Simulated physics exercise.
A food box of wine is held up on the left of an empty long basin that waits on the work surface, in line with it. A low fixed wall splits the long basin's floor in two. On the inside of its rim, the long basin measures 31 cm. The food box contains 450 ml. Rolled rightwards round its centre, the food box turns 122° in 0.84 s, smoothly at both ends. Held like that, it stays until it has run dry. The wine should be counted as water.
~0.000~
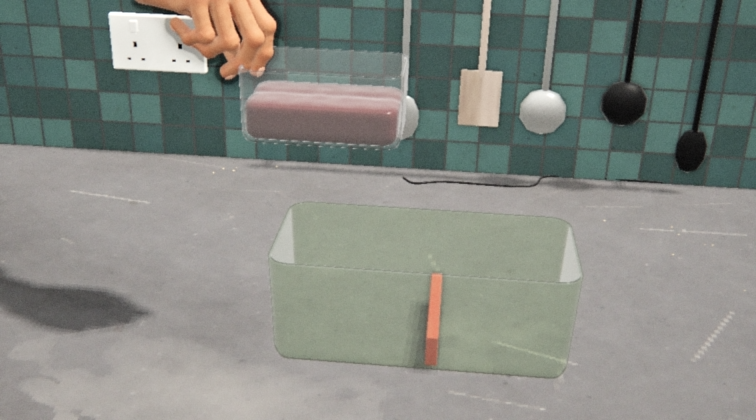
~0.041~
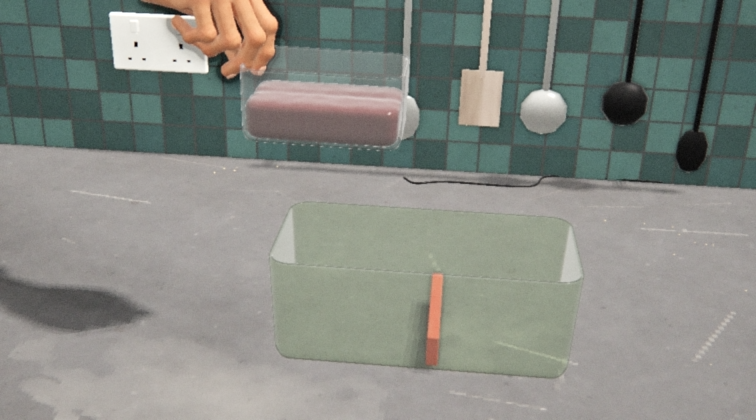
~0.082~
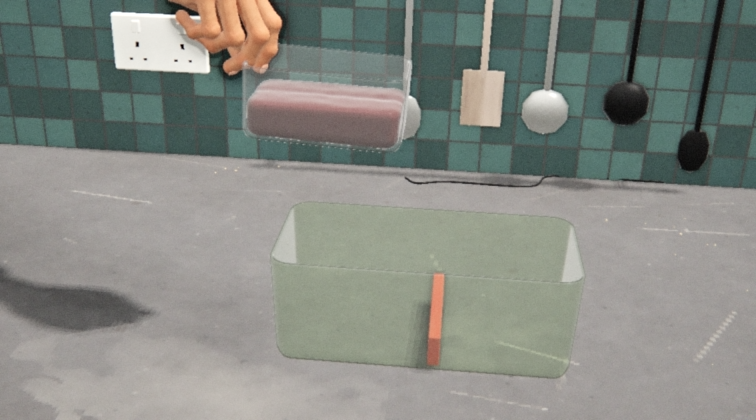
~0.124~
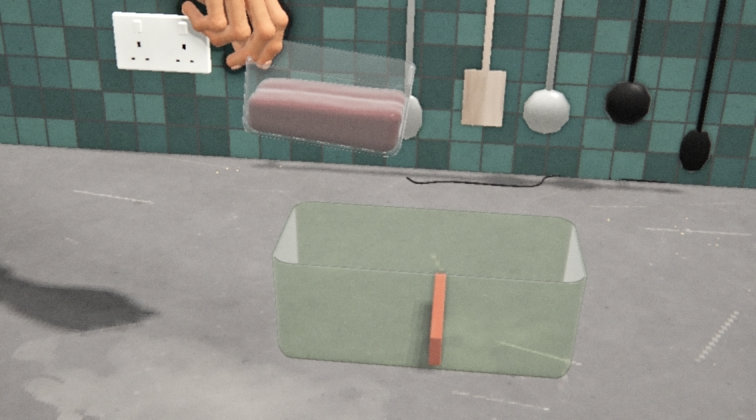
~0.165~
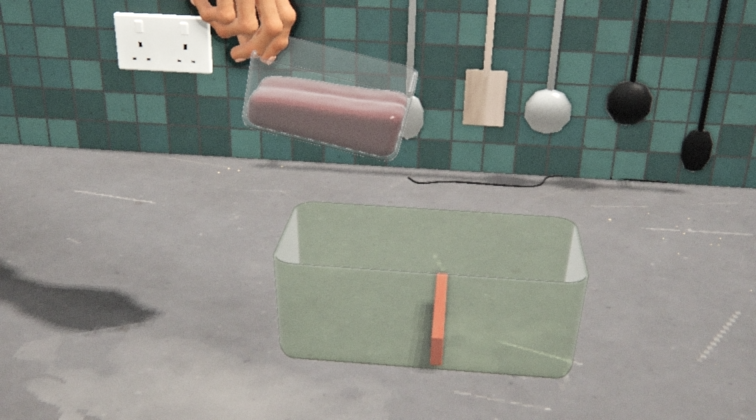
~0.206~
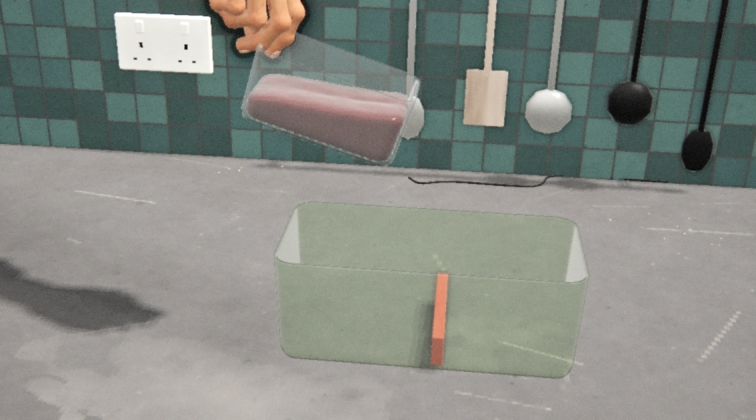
On a grey kitchen worktop, a hand held a clear box of dark pink liquid above and left of an empty green see-through basin, then slowly tilted the box down towards the right.
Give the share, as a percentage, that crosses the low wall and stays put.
Around 49 %.
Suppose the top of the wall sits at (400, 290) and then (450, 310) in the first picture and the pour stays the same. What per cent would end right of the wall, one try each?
The first gives near 70 per cent and the second near 30 per cent.
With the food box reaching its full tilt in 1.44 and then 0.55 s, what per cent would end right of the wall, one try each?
55 then 35 %.
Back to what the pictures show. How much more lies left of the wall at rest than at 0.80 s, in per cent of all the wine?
Around 10 in a hundred.
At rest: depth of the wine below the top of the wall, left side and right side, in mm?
Measured: Left around 24 mm, right around 22 mm.
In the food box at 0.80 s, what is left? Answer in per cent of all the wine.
I reckon near 4 per cent still sits there.
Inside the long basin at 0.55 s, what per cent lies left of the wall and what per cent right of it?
Around 2 on the left and around 16 on the right.
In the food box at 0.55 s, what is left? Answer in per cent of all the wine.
Around 30 in a hundred.
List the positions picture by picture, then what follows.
Tilt 0°; pouring edge (405, 68); surface from (253, 90) to (402, 99); the long basin's rim runs from (280, 231) to (576, 251); the wall's top is at (435, 305), in the first picture.
Tilt 1°; pouring edge (406, 69); surface from (254, 90) to (402, 99), in the second picture.
Tilt 3°; pouring edge (408, 72); surface from (255, 89) to (404, 100), in the third picture.
Tilt 6°; pouring edge (411, 77); surface from (256, 88) to (406, 101), in the fourth picture.
Tilt 11°; pouring edge (414, 84); surface from (256, 86) to (407, 103), in the fifth picture.
Tilt 17°; pouring edge (416, 92); surface from (257, 83) to (409, 105), in the sixth picture.
After 0.55 s the tilt is 89° and 29 per cent is still to pour, 2 is left of the wall and 17 right of it.
After 0.80 s the tilt is 121° and 4 per cent is still to pour, 40 is left of the wall and 49 right of it.
After 1.06 s the tilt is 122° and 0 per cent is still to pour, 50 is left of the wall and 48 right of it.
After 1.34 s the tilt is 122° and 0 per cent is still to pour, 50 is left of the wall and 49 right of it.
In the end 50 per cent lies left of the wall, 49 right of it and 1 outside.
